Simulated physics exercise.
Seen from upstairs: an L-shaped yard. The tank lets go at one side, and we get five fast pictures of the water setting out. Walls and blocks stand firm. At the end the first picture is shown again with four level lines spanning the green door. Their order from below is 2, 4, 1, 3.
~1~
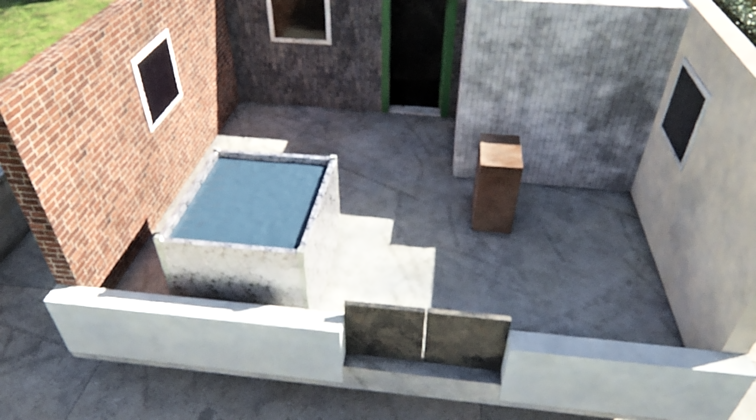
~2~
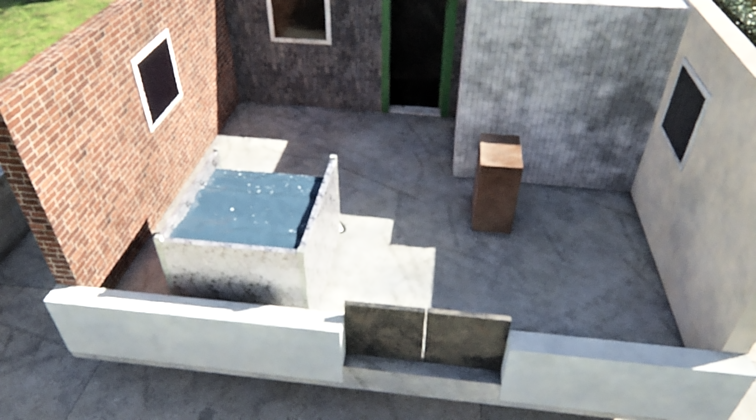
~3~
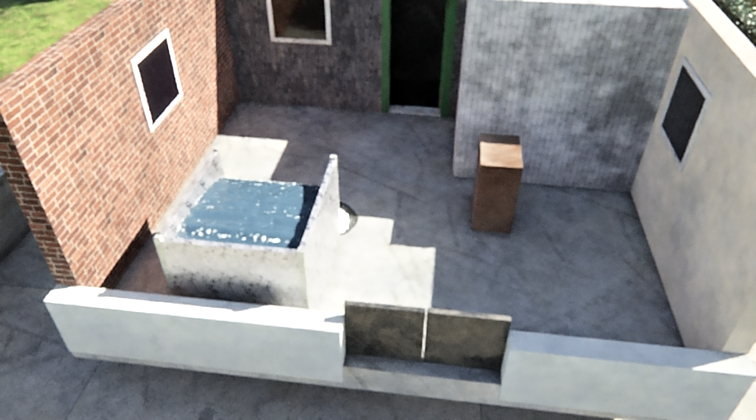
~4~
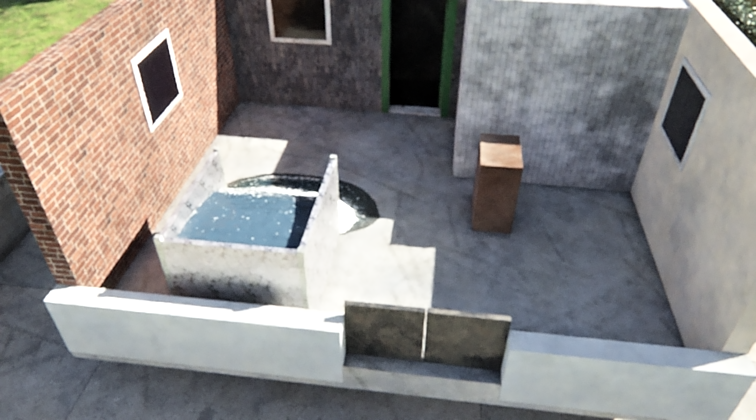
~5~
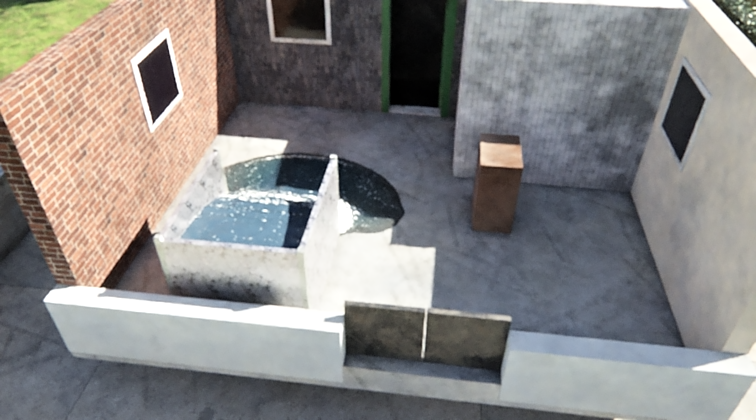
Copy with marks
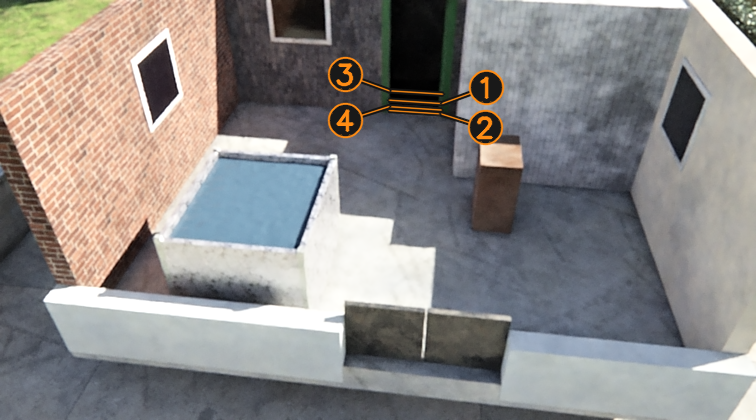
A walled concrete yard is seen from above, with a red brick wall on the left, a dark wall with a green-framed doorway at the back, and pale walls on the right. A whitish tank of blue water stands at left, a brown box-like block right of centre, and a closed dark gate in the low front wall. The camera stays still as the water ripples and sinks in the tank, while dark water spreads across the ground behind and to its right.
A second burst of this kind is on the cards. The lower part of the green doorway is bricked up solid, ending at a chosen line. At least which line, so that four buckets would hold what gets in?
3 is the one.
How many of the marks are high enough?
One of the four.
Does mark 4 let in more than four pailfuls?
Yes, that goes wrong.
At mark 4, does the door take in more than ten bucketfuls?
Yes, clearly.
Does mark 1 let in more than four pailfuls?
Yes, that goes wrong.
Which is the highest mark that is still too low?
1.
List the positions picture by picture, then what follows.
In the first picture, water in the tank at rest, its middle at (255, 201); foot of the green doorway at (414, 114); shut gate at (426, 318).
In the second picture, water covers 2 % of the ground, its front hidden from here.
In the third picture, water covers 4 % of the ground, its front hidden from here.
In the fourth picture, 9 % of the ground under water, visible out to (360, 194).
In the fifth picture, 16 % of the ground under water, visible out to (334, 159).
In orange, 1 at (415, 101); 2 at (415, 112); 3 at (415, 92); 4 at (415, 108); from the bottom up 2, 4, 1, 3.
With 1, about 8 bucketfuls get in.
With 2, dozens of bucketfuls pour in.
With 3, a bucket or two gets in.
With 4, dozens of bucketfuls pour in.
